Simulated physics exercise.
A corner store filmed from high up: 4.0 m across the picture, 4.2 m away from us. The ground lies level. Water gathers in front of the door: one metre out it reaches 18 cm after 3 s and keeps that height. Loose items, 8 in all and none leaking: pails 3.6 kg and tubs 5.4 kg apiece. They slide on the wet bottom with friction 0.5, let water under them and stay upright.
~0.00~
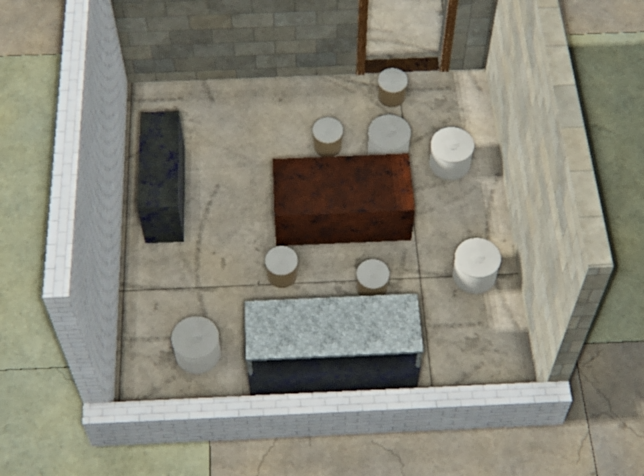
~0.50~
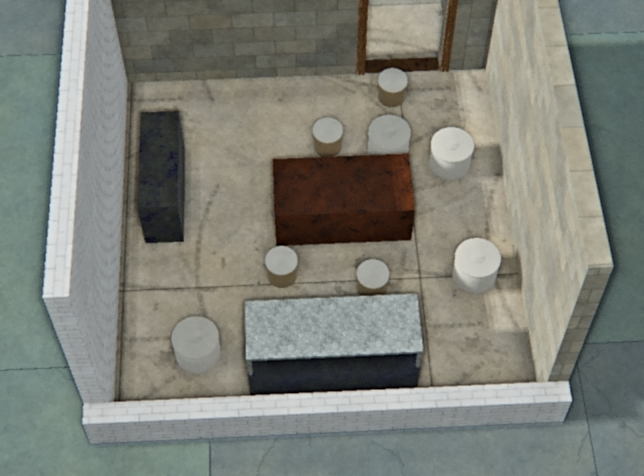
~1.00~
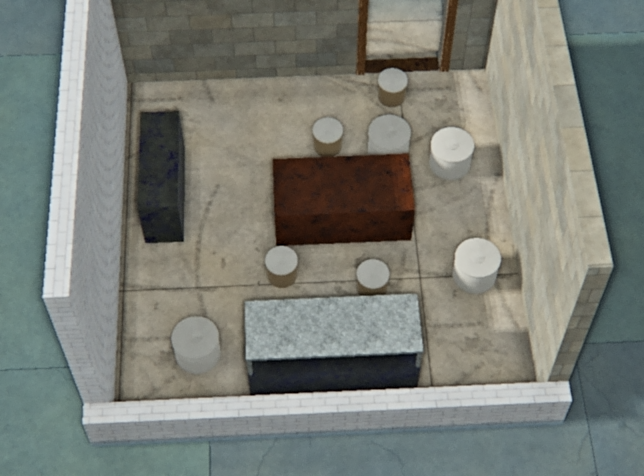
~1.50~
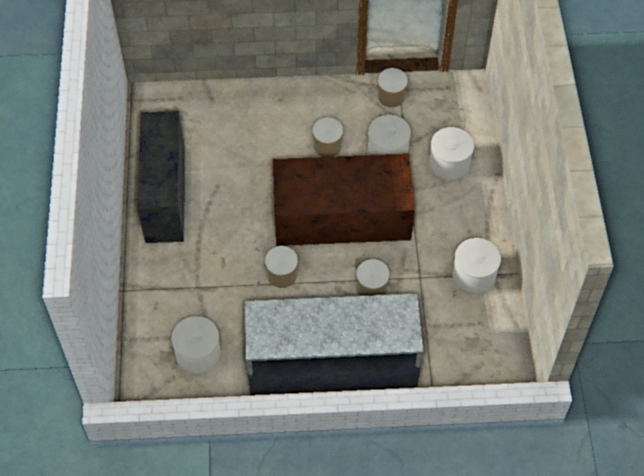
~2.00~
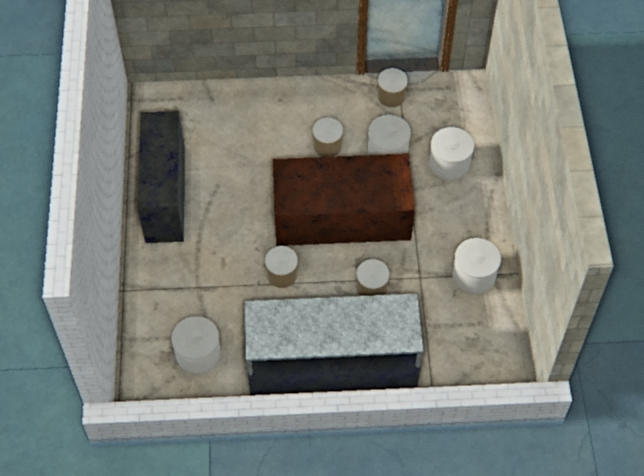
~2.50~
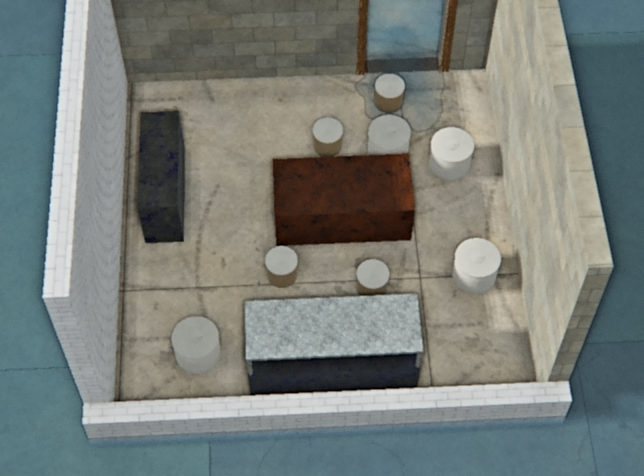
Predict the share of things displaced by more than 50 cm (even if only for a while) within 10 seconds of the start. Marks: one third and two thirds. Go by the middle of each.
That comes to from one to two thirds.
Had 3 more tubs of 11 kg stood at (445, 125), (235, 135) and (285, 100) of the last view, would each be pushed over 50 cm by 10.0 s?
In that order: Past it, short of it, under.
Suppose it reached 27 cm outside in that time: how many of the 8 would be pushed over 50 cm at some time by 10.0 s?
In that case 7 of them.
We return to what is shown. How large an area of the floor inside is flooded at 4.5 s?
Roughly 6.0 m2.
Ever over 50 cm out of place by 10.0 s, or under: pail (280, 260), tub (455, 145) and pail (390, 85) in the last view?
In that order: Under, more, over.
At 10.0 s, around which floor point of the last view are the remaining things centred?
Around (296, 235).
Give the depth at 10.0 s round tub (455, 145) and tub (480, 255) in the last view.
About 11 and 11 cm.
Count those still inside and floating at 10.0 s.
I count 4.
After 3.5 s 1 of 8 are over 50 cm from their spots; 0 afloat.
After 4.5 s 2 of 8 are over 50 cm from their spots; 3 afloat.
After 7.0 s 5 of 8 are over 50 cm from their spots; 2 afloat.
After 10.0 s 5 of 8 are over 50 cm from their spots, and 5 have been at some point; 4 afloat.
